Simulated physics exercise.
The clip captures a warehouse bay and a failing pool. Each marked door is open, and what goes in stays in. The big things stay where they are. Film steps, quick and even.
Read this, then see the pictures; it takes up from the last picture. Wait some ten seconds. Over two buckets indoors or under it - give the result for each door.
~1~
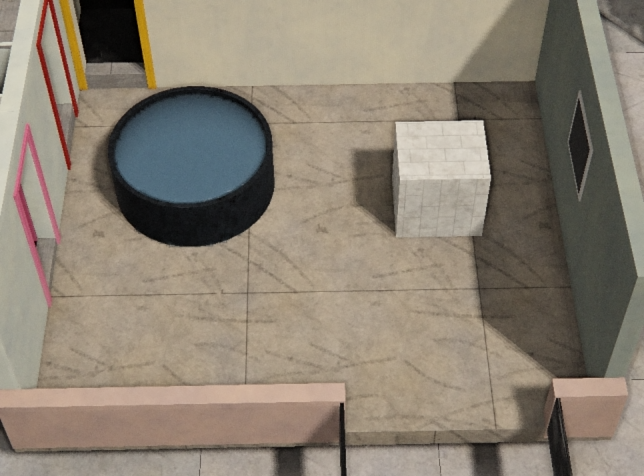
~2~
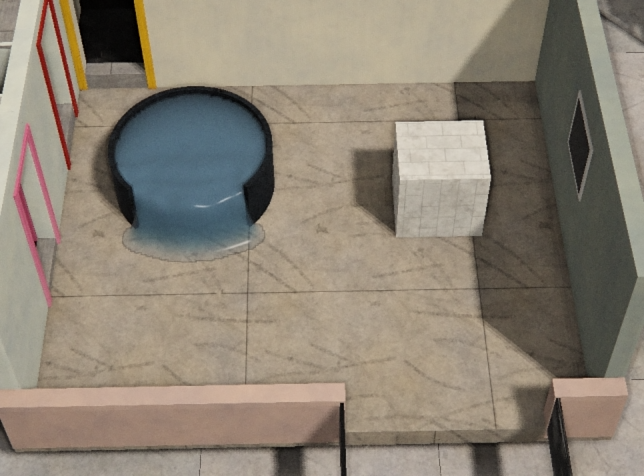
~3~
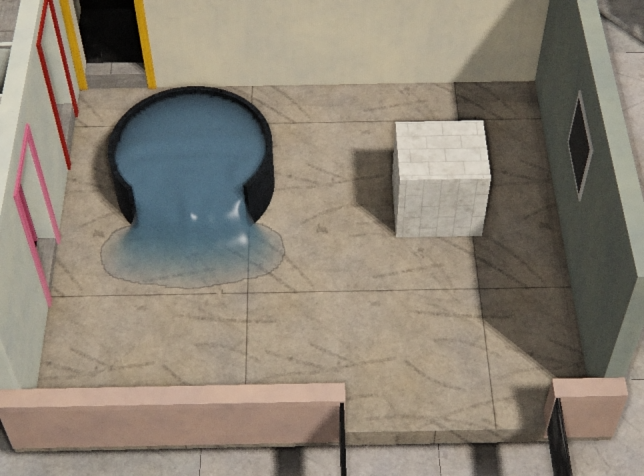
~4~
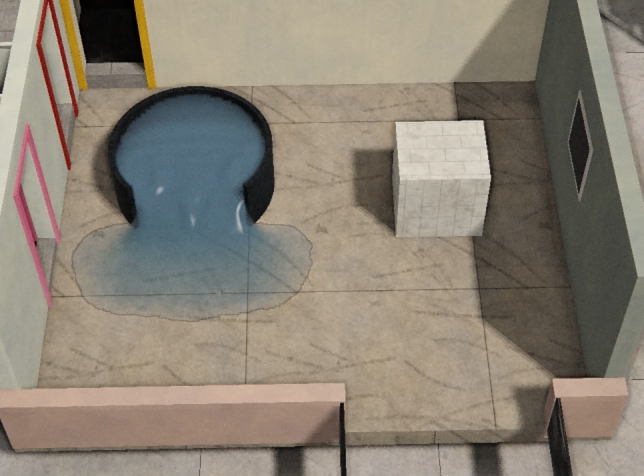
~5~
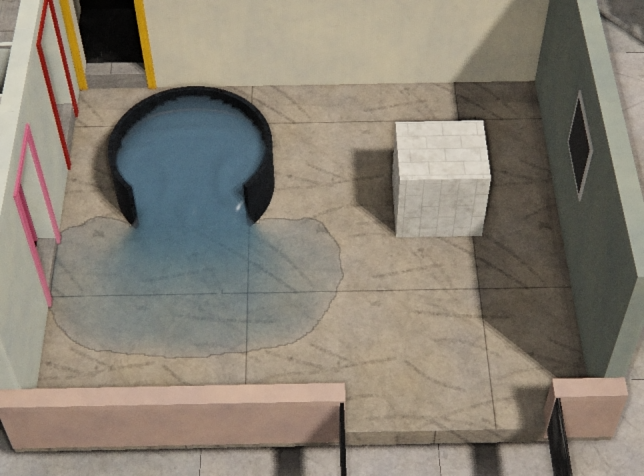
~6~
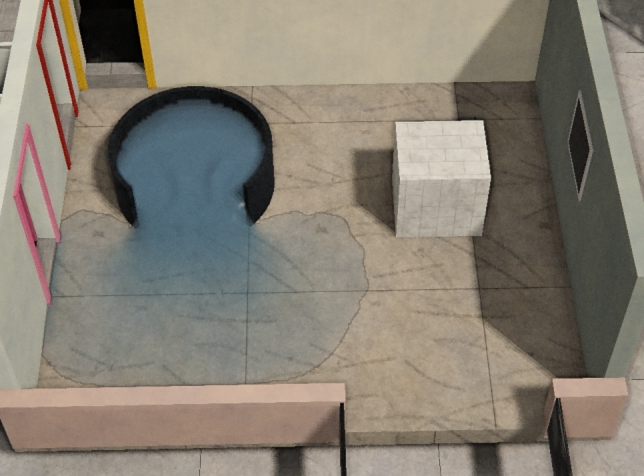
The yellow door comes in under. The pink door comes in under. The red door comes in under.
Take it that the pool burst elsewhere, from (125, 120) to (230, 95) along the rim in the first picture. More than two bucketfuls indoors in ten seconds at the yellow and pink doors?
Result - yellow overshoots, pink undershoots.
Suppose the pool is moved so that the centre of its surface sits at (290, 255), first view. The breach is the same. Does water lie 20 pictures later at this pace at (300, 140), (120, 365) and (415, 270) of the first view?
In turn: Not flooded, awash, not flooded.
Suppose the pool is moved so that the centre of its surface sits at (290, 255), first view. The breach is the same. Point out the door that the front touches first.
Looks like the door marked pink.
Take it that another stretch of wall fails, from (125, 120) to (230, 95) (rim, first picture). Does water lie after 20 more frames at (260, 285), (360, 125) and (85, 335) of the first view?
Listed order gives left alone; sopping; sopping.
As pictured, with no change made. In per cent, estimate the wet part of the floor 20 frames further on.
That comes to about 50 per cent.
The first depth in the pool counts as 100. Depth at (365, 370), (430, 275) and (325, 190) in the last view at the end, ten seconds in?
At the three places, in the order asked: Around 4, 10 and 6 per cent.
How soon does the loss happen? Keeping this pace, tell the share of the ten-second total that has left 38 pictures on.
Somewhere around 65 per cent, I'd say.
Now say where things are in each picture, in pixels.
The round tank at (191, 148) is whole and still, in the first picture.
The front is at (257, 229), out from the gap at (191, 232), in the second picture.
The front is at (274, 260), out from the gap at (191, 233), in the third picture.
The front is at (293, 289), out from the gap at (191, 235), in the fourth picture.
The front is at (312, 320), out from the gap at (191, 235), in the fifth picture.
Water pours out at (191, 235) and has run to (307, 364), in the sixth picture.
A moment on, water covers 40 % of the floor; the yellow door not reached, the pink door wet at the sill, nothing in, the red door not reached.
Next, water covers 40 % of the floor; the yellow door not reached, the pink door wet at the sill, nothing in, the red door not reached.
Then, water covers 50 % of the floor; the yellow door not reached, the pink door under two buckets in, the red door not reached.
Later, water covers 80 % of the floor; the yellow door wet at the sill, nothing in, the pink door under two buckets in, the red door wet at the sill, nothing in.
In the end, water covers 100 % of the floor; the yellow door wet at the sill, nothing in, the pink door under two buckets in, the red door wet at the sill, nothing in.
